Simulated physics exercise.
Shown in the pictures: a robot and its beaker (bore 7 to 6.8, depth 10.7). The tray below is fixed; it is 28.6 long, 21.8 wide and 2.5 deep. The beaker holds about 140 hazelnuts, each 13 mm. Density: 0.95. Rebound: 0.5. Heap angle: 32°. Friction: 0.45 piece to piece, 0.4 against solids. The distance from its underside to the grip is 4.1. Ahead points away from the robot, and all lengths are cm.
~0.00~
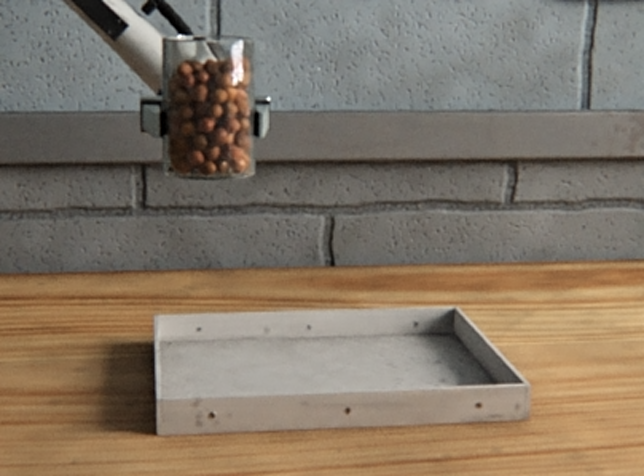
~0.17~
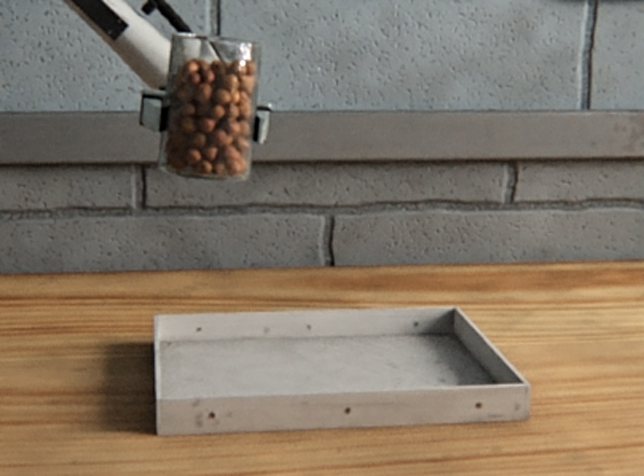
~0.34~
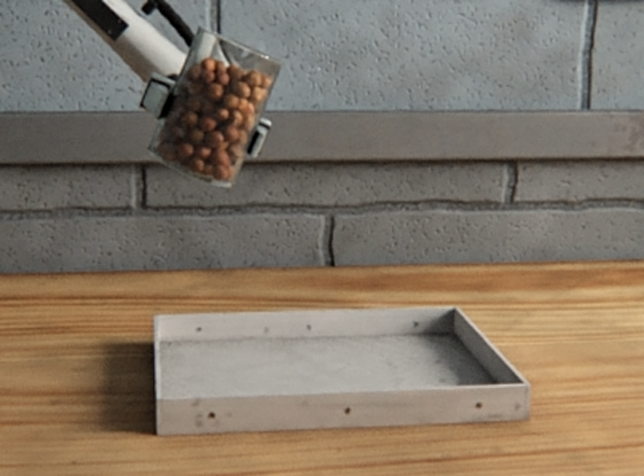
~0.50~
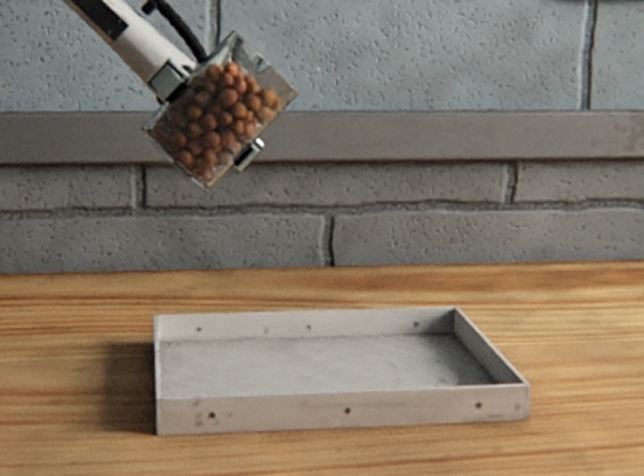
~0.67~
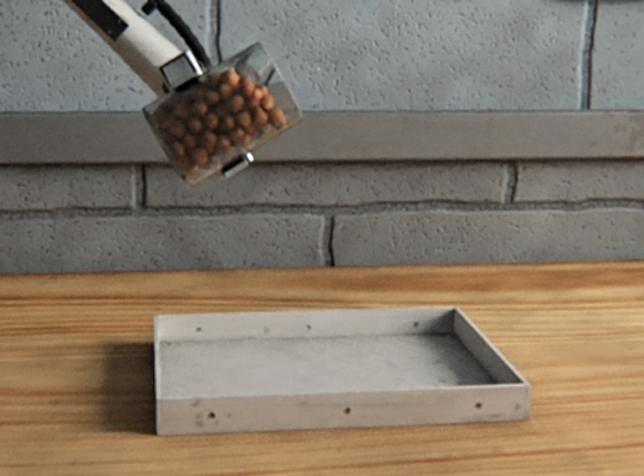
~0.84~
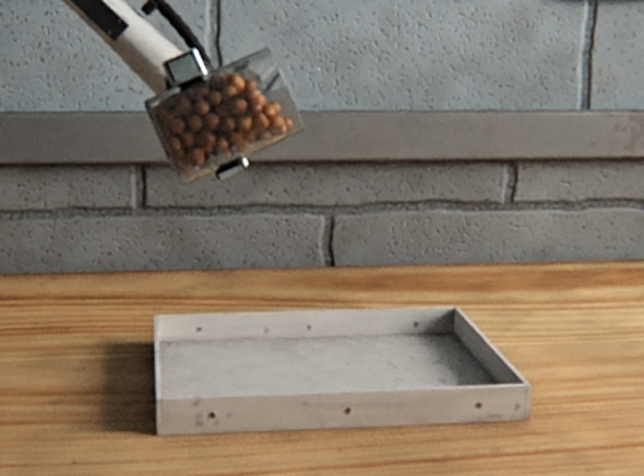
At first, a robot arm holds a clear beaker of hazelnuts upright above and to the left of an empty, shallow grey tray on a wooden surface. The arm then rotates the beaker steadily to the right, and the nuts shift inside as it leans well over, all still within the glass.
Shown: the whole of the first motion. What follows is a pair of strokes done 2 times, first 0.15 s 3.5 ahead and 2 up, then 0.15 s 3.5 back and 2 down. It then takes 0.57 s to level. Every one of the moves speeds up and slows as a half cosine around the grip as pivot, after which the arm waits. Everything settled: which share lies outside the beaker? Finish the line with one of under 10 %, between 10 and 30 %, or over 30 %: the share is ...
The share is between 10 and 30 %.
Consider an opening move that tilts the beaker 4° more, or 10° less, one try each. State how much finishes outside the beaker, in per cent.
First try near 25 %, second near 5 %.
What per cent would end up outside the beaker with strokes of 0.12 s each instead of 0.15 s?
It would be some 35 %.
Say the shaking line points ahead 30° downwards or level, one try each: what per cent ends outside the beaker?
About 0 and 15 per cent.
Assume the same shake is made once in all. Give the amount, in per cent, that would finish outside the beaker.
Roughly 10 in a hundred.
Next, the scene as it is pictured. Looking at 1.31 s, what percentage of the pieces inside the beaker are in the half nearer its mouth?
Mouth half share: Roughly 50 %.
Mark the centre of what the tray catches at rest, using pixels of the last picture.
Approximately (334, 370) in pixels.
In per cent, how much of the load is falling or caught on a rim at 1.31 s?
Roughly 1 percent.
After 1.31 s, tilted 66° forward, highest piece 26 above the table; 130 in the beaker, 11 in the tray, 1 in flight or on a rim.
After 1.78 s, tilted 24° forward, highest piece 28 above the table; 117 in the beaker, 24 in the tray, 1 on the table or floor.
After 2.21 s, level, highest piece 27 above the table; 117 in the beaker, 24 in the tray, 1 on the table or floor.
After 3.26 s, level, highest piece 27 above the table; 117 in the beaker, 24 in the tray, 1 on the table or floor.
In the end, 117 in the beaker, 24 in the tray, 1 on the table or floor. That is 18 % outside the beaker.
